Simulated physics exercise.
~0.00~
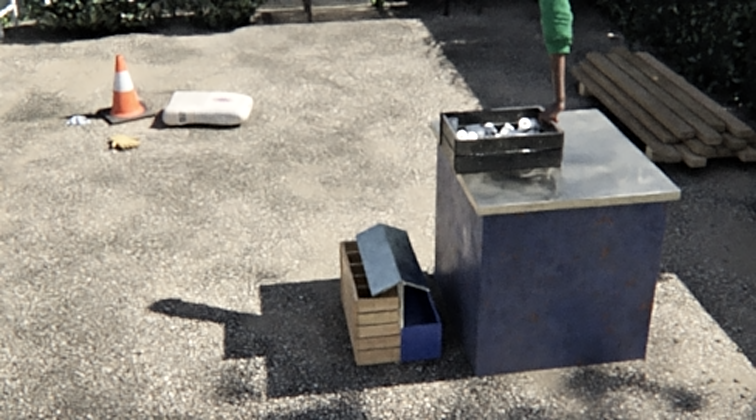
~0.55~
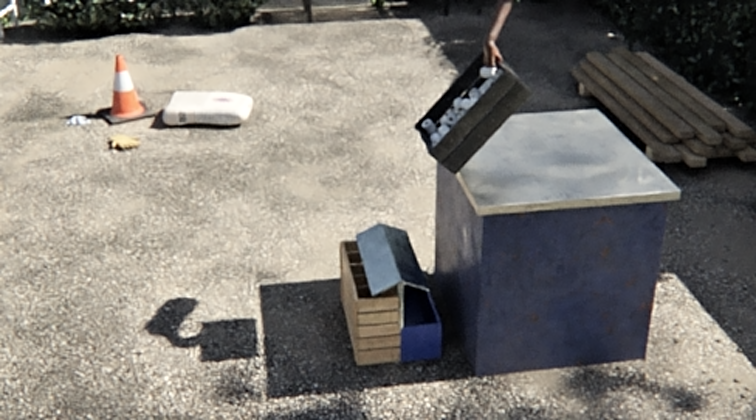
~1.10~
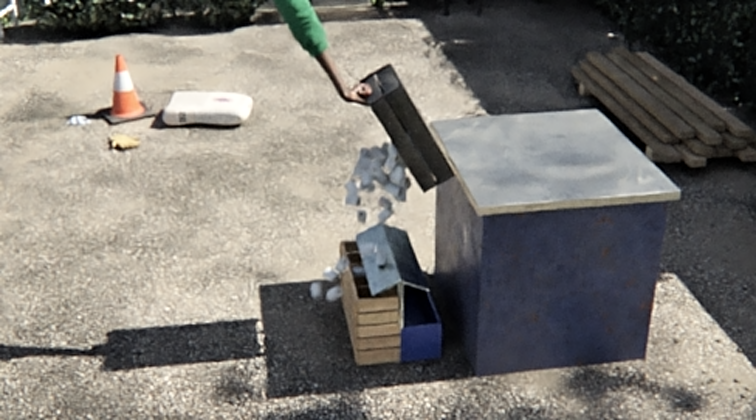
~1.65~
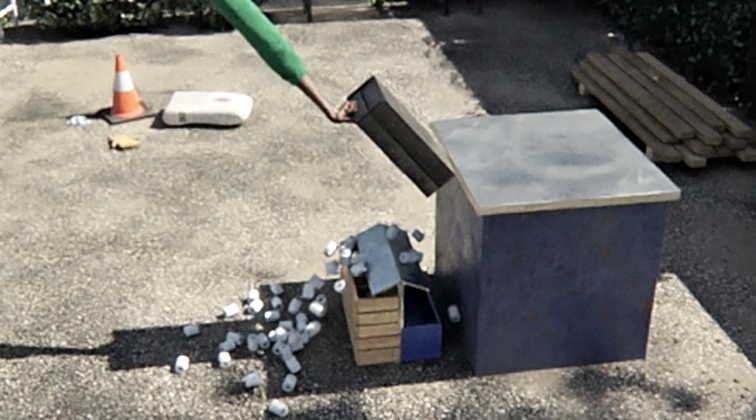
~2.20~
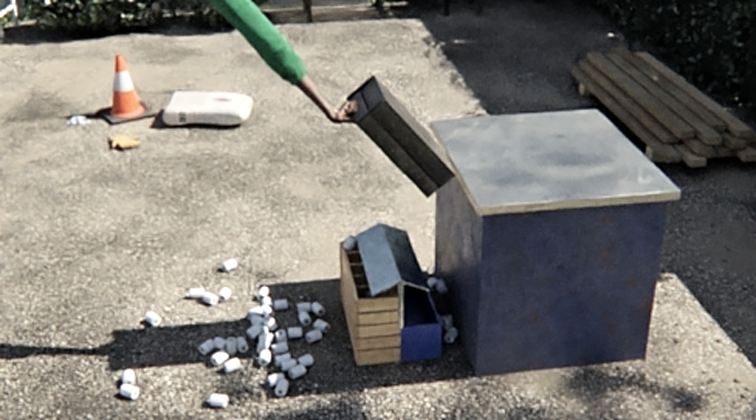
A sunlit paved yard is seen from above, with an orange and white traffic cone and a pale slab at the left and stacked wooden planks at the right. A blue bench with a grey top holds a black crate of small white rolls, and beside it stand a wooden box and a blue bin under a grey ridge. A green-sleeved arm draws the crate leftward and tips it over the bench's edge. The rolls pour onto the ridge and bounce away, mostly leftward. The crate stays tilted, with most rolls scattered on the ground left of the wooden box and a few beside the bin.
